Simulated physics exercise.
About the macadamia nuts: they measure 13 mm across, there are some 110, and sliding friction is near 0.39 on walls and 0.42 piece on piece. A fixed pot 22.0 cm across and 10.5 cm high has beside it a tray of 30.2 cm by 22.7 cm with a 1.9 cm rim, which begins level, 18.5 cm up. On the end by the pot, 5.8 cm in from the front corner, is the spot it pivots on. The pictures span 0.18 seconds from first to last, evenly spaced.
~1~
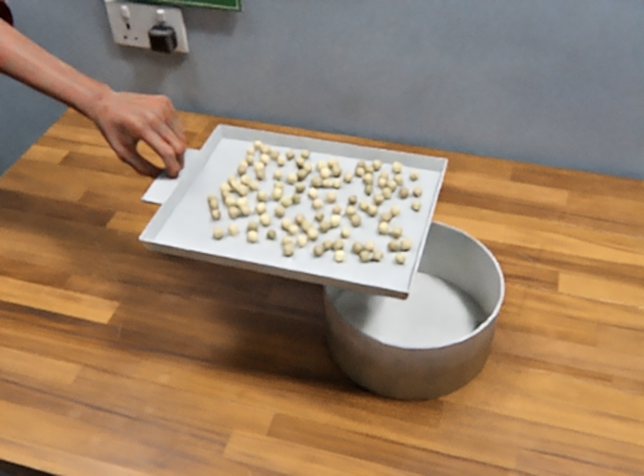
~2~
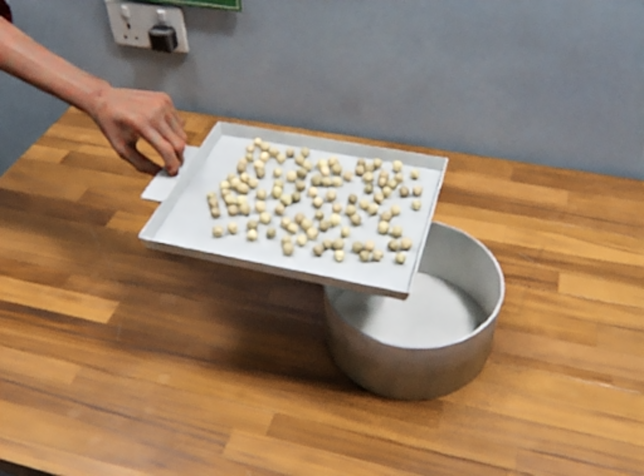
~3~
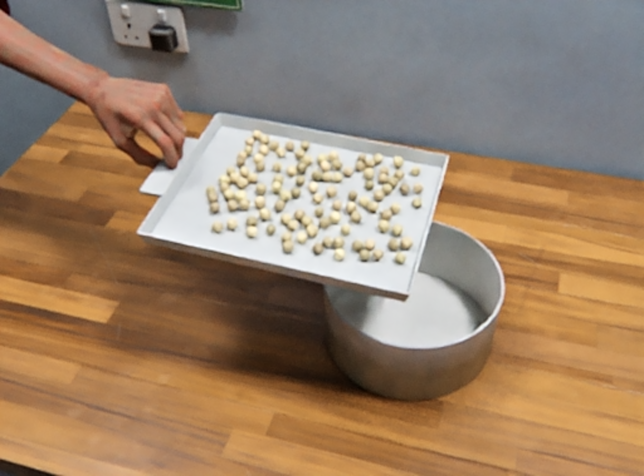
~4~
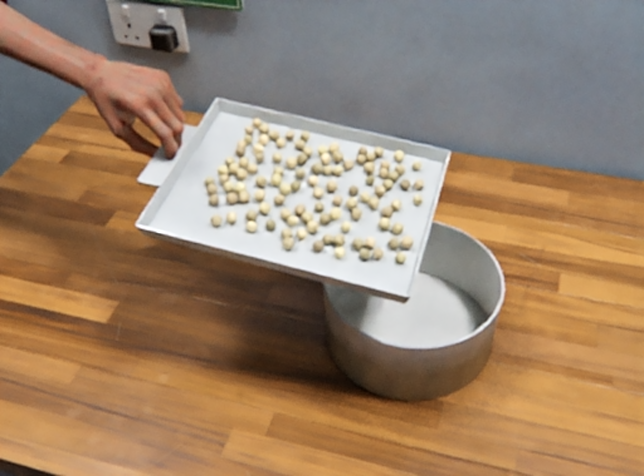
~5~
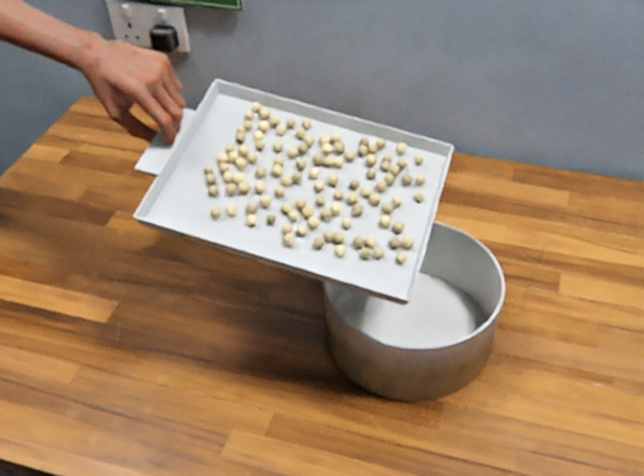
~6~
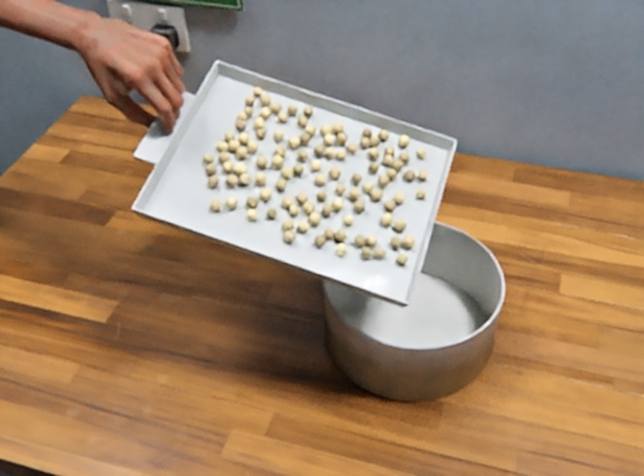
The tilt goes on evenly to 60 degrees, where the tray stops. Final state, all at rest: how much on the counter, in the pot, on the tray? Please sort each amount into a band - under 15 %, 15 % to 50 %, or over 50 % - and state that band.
Counter: Over 50 %; pot: Under 15 %; tray: 15 % to 50 %.
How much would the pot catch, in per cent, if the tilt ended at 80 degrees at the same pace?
Estimate: Roughly 10 percent.
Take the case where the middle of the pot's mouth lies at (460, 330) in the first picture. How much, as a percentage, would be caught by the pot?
With the pot there, close to 55 per cent.
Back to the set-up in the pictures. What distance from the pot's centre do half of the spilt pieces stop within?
I'd say close to 24 centimetres.
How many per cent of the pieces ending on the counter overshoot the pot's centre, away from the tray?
About 80 percent of the spill.
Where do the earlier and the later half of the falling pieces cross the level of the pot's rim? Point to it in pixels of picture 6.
I'd mark about (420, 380) for the first half and about (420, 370) for the second.
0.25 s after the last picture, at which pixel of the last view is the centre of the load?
Roughly (362, 213).
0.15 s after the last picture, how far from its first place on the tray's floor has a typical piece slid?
By then it sits near 2 cm from where it began.
Then, 0.15 s after the last picture, tilt 41 degrees; the tray holds 100 %, the pot 0 %.
Then, 0.25 s after the last picture, tilt 55 degrees; the tray holds 100 %, the pot 0 %.
Then, 0.48 s after the last picture, tilt 60 degrees; the tray holds 60 %, the pot 0 %.
In the end, counter 60 %, pot 5 %, tray 35 %.
